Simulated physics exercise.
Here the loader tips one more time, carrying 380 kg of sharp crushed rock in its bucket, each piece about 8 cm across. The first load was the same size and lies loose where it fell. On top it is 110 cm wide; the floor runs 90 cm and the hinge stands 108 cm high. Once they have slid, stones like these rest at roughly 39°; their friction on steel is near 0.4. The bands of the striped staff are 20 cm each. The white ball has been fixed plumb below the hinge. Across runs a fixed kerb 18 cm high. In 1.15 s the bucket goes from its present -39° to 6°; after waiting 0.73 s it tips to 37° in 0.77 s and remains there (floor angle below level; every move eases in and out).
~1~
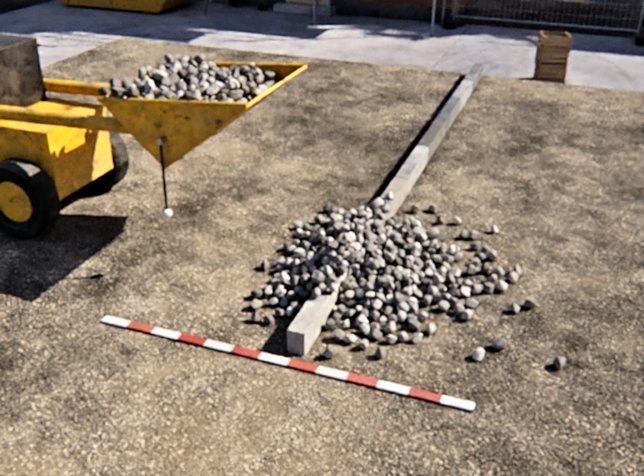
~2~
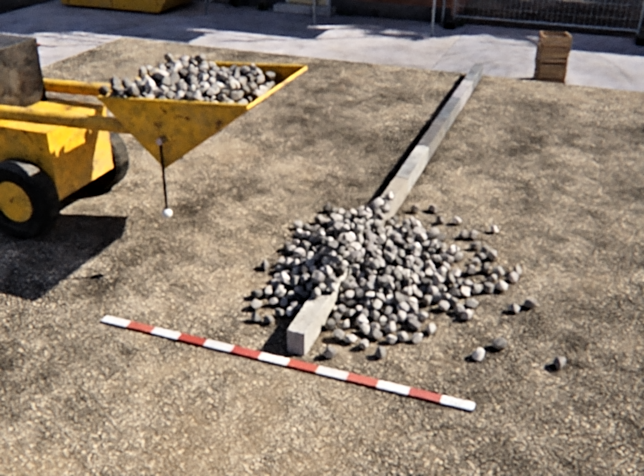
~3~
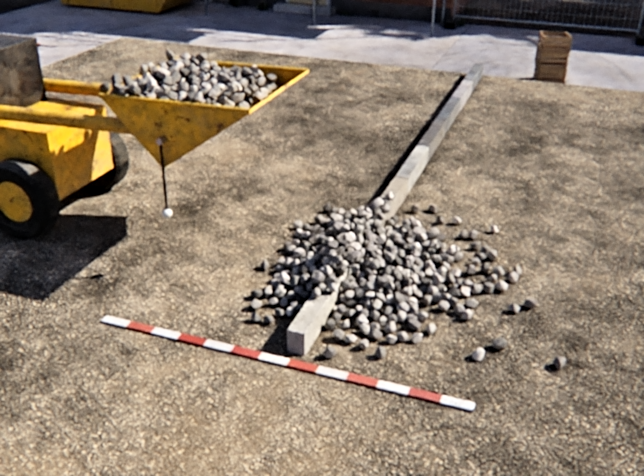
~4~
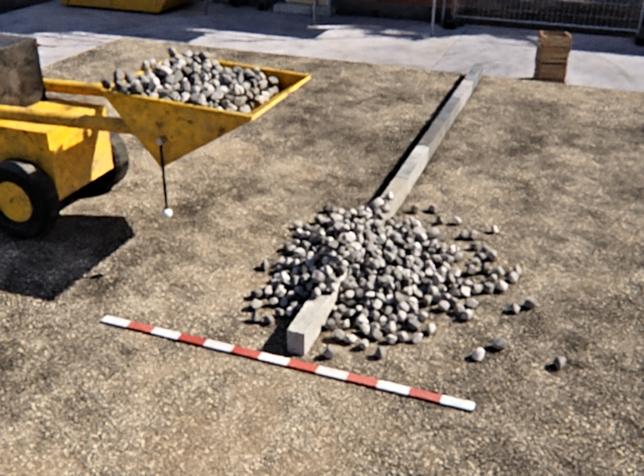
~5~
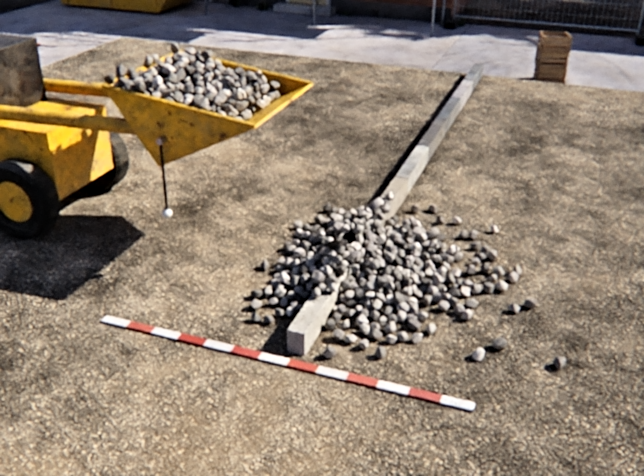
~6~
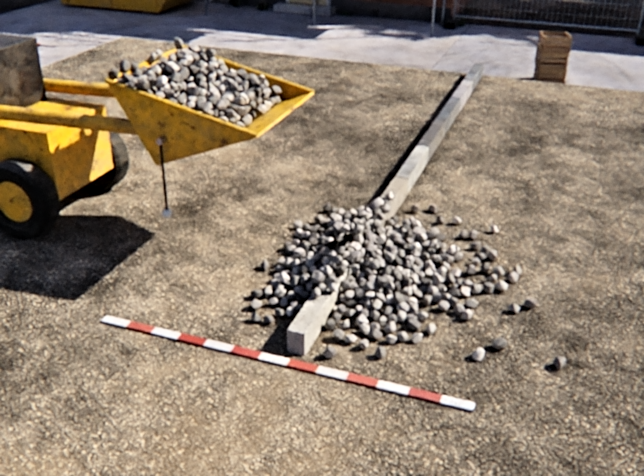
On a sunlit gravel yard, a yellow loader at the left holds a bucket of grey stones near a loose pile heaped across a long kerb, behind a red-and-white staff. The bucket slowly tilts a little, its right lip dipping while the stones stay inside and the pile lies still.
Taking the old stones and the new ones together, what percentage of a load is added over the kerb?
About 1 per cent.
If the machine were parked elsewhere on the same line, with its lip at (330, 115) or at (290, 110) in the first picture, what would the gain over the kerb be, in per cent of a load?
First place: Roughly 60 %; second place: Roughly 15 %.
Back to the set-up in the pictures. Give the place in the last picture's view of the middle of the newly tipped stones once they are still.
Roughly pixel (290, 238) in the last view.
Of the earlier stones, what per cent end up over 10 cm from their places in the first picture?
Around 0 in a hundred.
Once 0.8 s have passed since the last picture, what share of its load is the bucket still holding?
It keeps some 100 percent of its load.
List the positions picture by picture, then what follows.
The bucket is at -39°, its lip at (248, 105); the top of the load is at (215, 70). The earlier load is highest near (348, 236), 30 cm above ground level, 47 % on this side of the kerb, 53 % over the kerb, in the first frame.
The bucket is at -38°, its lip at (248, 107); the top of the load is at (199, 68), in the second frame.
Lip at (250, 111), floor tilted -36°, highest stones at (180, 64), in the third frame.
Lip at (253, 118), floor tilted -32°, highest stones at (171, 61), in the fourth frame.
The bucket is at -27°, its lip at (255, 127); the top of the load is at (174, 58), in the fifth frame.
Lip at (257, 136), floor tilted -22°, highest stones at (173, 54), in the sixth frame.
Then, 0.4 s after the last picture the floor is at -1°; in per cent of one load, 100 in the bucket, 47 on this side of the kerb, 53 over the kerb; the foremost stones are at (514, 311).
Then, 0.8 s after the last picture the floor is at 6°; in per cent of one load, 100 in the bucket, 47 on this side of the kerb, 53 over the kerb; the foremost stones are at (514, 311).
Then, 2.6 s after the last picture the floor is at 37°; in per cent of one load, 22 in the bucket, 125 on this side of the kerb, 53 over the kerb; the foremost stones are at (514, 311).
Then, 5.3 s after the last picture the floor is at 37°; in per cent of one load, 0 in the bucket, 146 on this side of the kerb, 54 over the kerb; the foremost stones are at (514, 311). Net gain over the kerb, 1.
